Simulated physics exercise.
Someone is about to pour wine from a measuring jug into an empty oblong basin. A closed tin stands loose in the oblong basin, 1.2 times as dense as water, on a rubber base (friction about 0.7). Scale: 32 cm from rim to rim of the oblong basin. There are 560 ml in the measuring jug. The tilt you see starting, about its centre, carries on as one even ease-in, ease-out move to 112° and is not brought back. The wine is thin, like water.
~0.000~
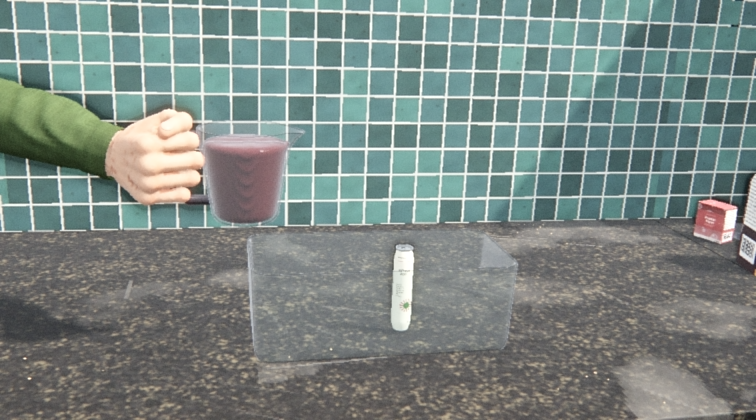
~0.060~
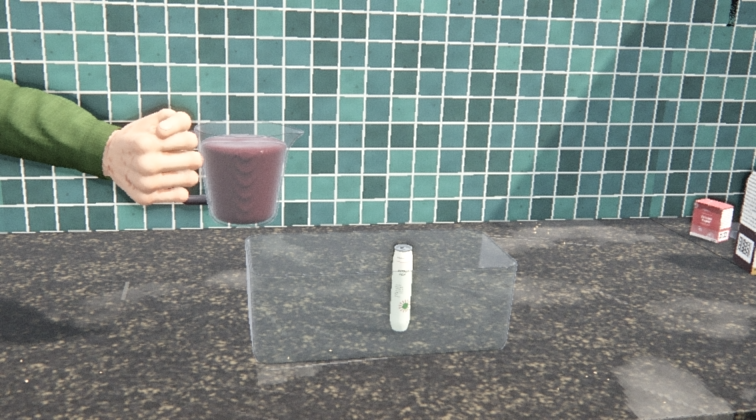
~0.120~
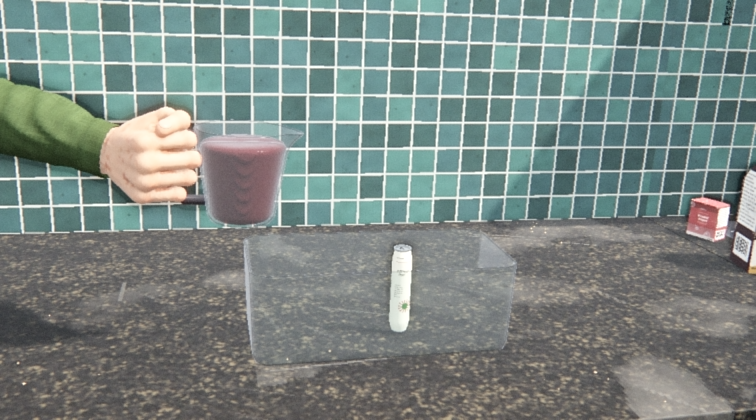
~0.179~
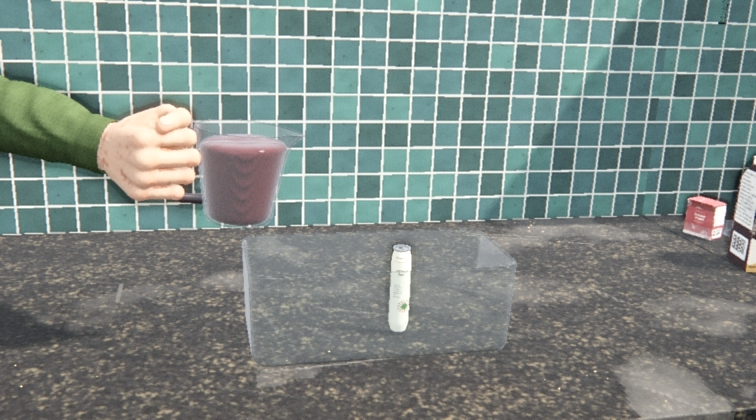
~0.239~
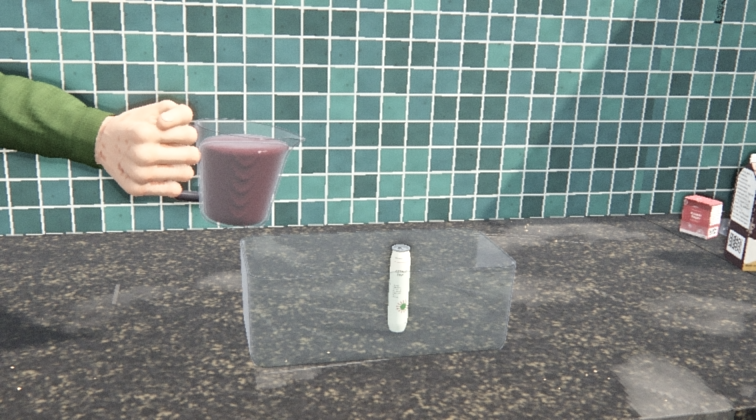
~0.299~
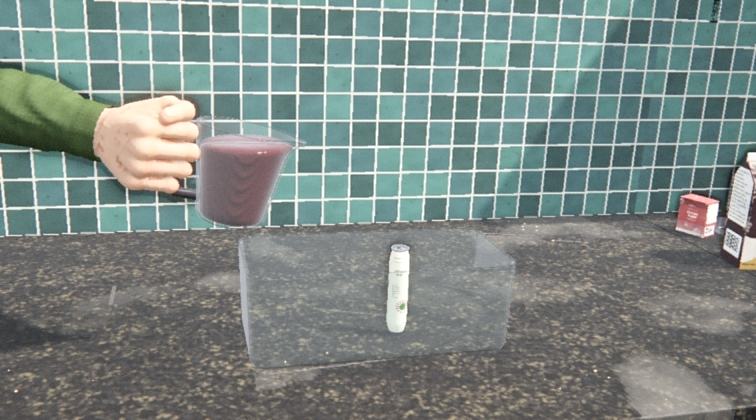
The footage shows a hand in a green sleeve holding a clear measuring jug of dark reddish liquid above a transparent oblong basin containing an upright pale container; the jug starts level, then tilts slightly to the right.
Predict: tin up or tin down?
The tin remains upright.
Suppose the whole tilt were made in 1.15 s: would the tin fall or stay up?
Then it remains upright.
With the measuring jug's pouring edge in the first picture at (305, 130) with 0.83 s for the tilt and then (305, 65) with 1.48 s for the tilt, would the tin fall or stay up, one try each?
First it remains upright; then it keeps standing.
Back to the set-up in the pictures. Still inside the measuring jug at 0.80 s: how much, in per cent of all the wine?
Some 72 per cent.
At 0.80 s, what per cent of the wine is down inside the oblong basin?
Near 14 in a hundred.
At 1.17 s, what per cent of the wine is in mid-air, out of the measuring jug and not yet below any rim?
About 7 per cent.
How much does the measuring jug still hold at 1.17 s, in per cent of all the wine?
Near 12 in a hundred.
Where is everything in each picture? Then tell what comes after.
In the first frame, tilt 0°; pouring edge (305, 130); surface from (202, 141) to (289, 141); the oblong basin's rim runs from (250, 255) to (500, 248); the tin's top is at (404, 251).
In the second frame, tilt 0°; pouring edge (304, 131); surface from (200, 141) to (288, 142).
In the third frame, tilt 2°; pouring edge (304, 132); surface from (200, 141) to (287, 143).
In the fourth frame, tilt 4°; pouring edge (304, 134); surface from (199, 142) to (287, 143).
In the fifth frame, tilt 7°; pouring edge (305, 137); surface from (199, 142) to (289, 143).
In the sixth frame, tilt 11°; pouring edge (306, 142); surface from (200, 143) to (291, 143).
Then, 0.80 s in, the tilt is 63° and 71 per cent is still to pour; the tin stands where it began.
Then, 1.17 s in, the tilt is 101° and 13 per cent is still to pour; the tin stands where it began.
Then, 1.56 s in, the tilt is 112° and 0 per cent is still to pour; the tin stands where it began.
Then, 1.98 s in, the tilt is 112° and 0 per cent is still to pour; the tin stands where it began.
Finally, the tin stands where it began.
